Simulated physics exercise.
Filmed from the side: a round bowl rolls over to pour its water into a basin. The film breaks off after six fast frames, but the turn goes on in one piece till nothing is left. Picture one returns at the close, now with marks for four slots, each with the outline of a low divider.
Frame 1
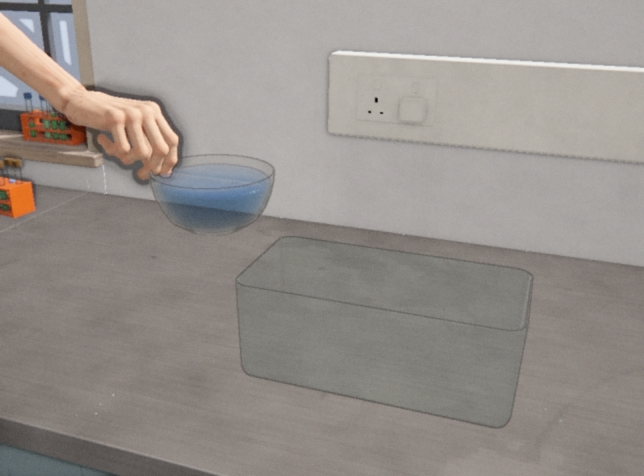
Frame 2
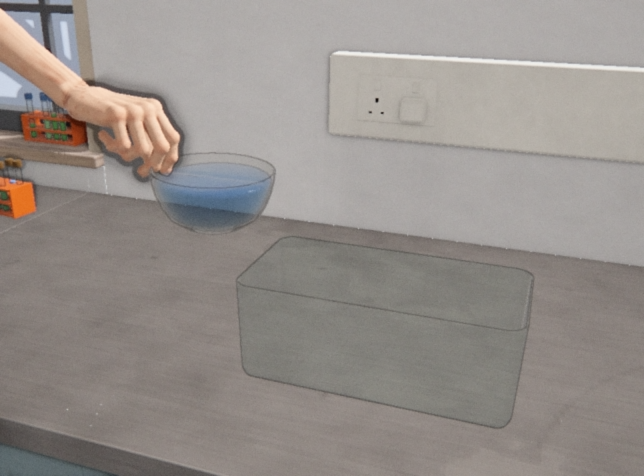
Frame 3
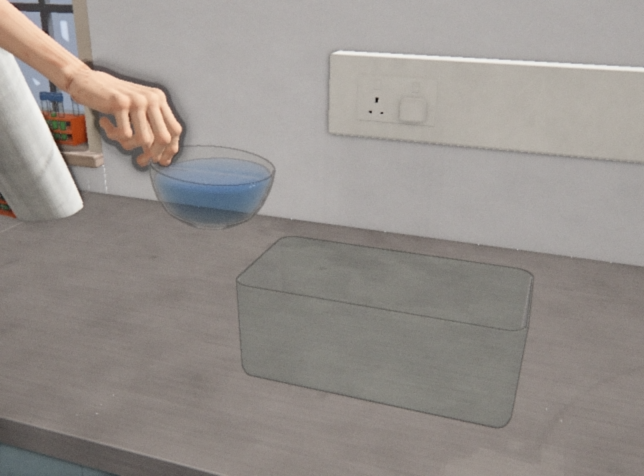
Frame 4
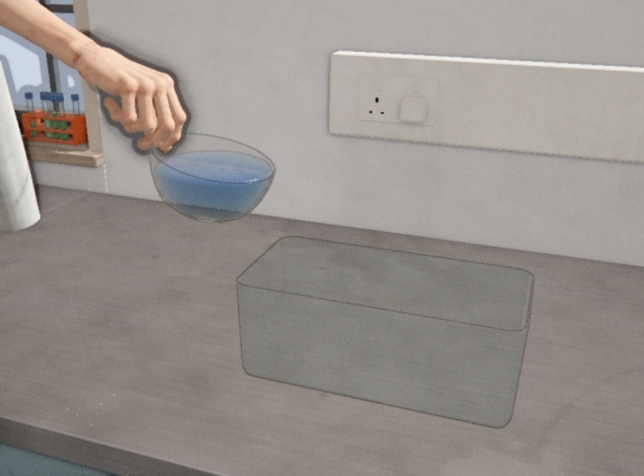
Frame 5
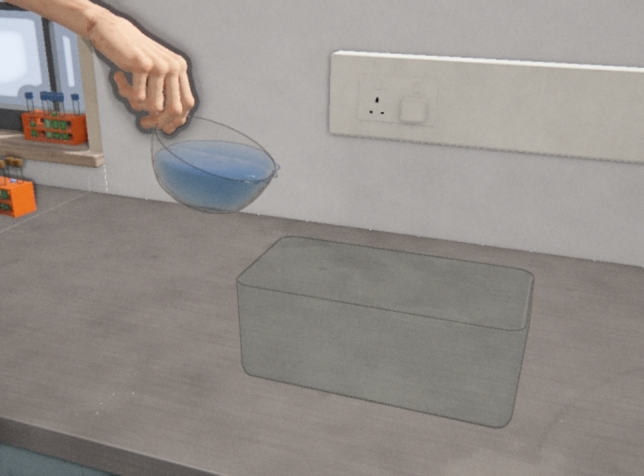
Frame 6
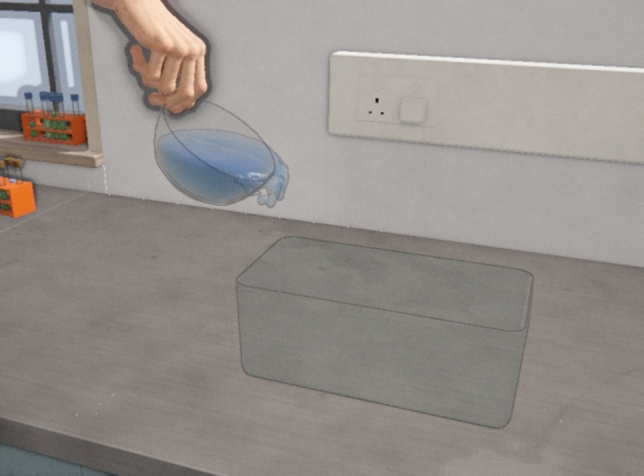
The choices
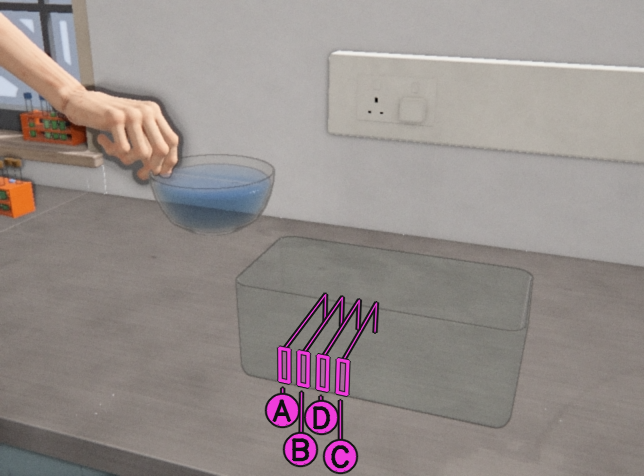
A hand tilts a clear bowl rightward until blue water starts spilling over its lip.
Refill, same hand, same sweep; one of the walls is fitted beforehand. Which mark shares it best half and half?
Go for C.
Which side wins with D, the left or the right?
More ends on the right.
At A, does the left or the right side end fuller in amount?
The right side.
In magenta, A at (282, 388); B at (301, 392); C at (340, 400); D at (320, 396).
With A, about 9 % ends left of the wall and 90 % right of it.
With B, about 13 % ends left of the wall and 86 % right of it.
With C, about 44 % ends left of the wall and 54 % right of it.
With D, about 20 % ends left of the wall and 79 % right of it.
